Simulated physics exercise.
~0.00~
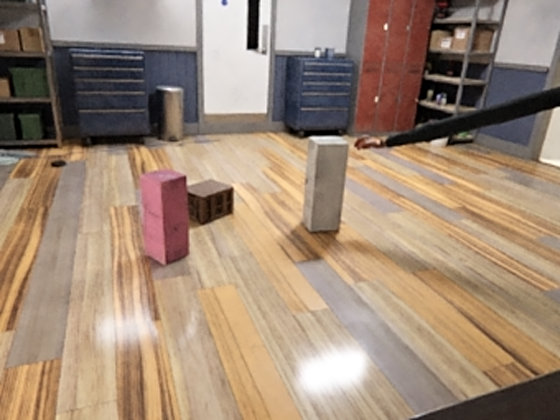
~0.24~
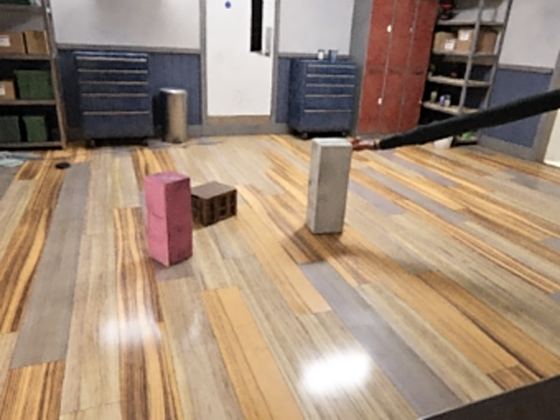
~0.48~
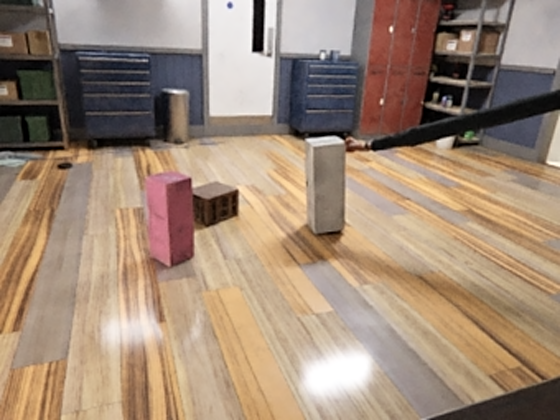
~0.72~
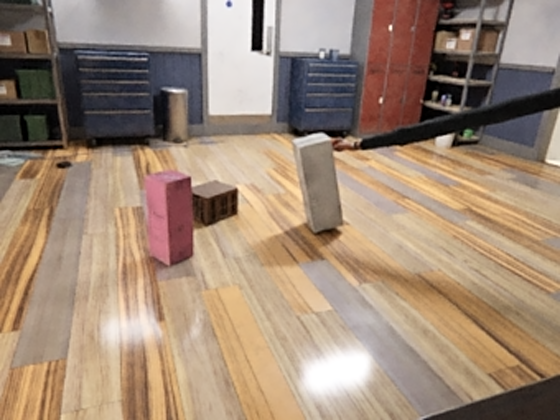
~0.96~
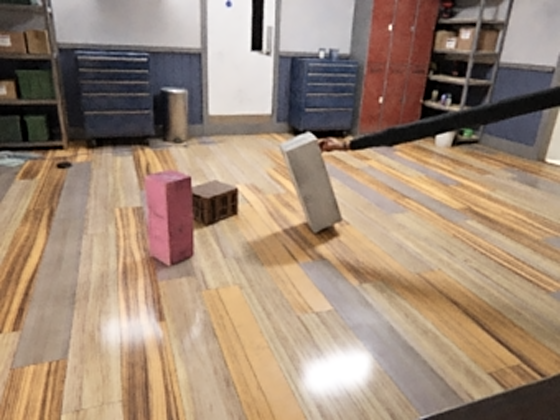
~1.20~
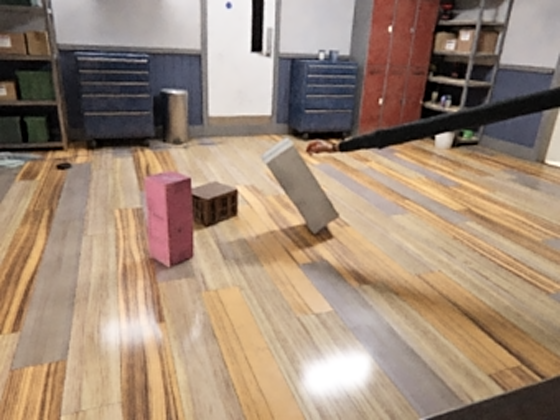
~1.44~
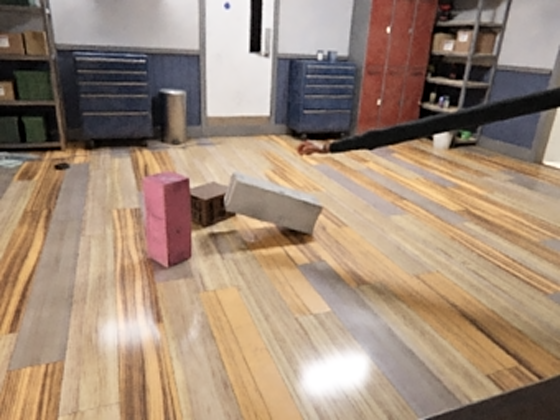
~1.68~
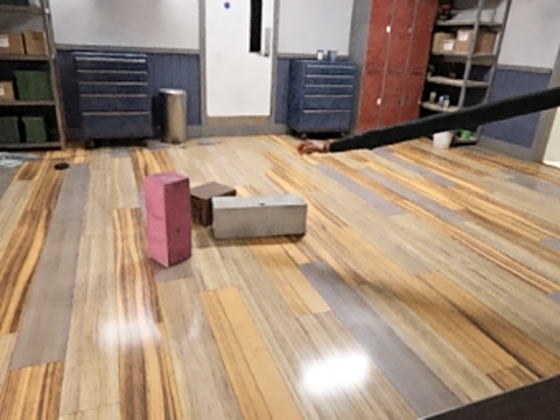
A white box, pushed left by a dark arm, tips over and ends on its side.
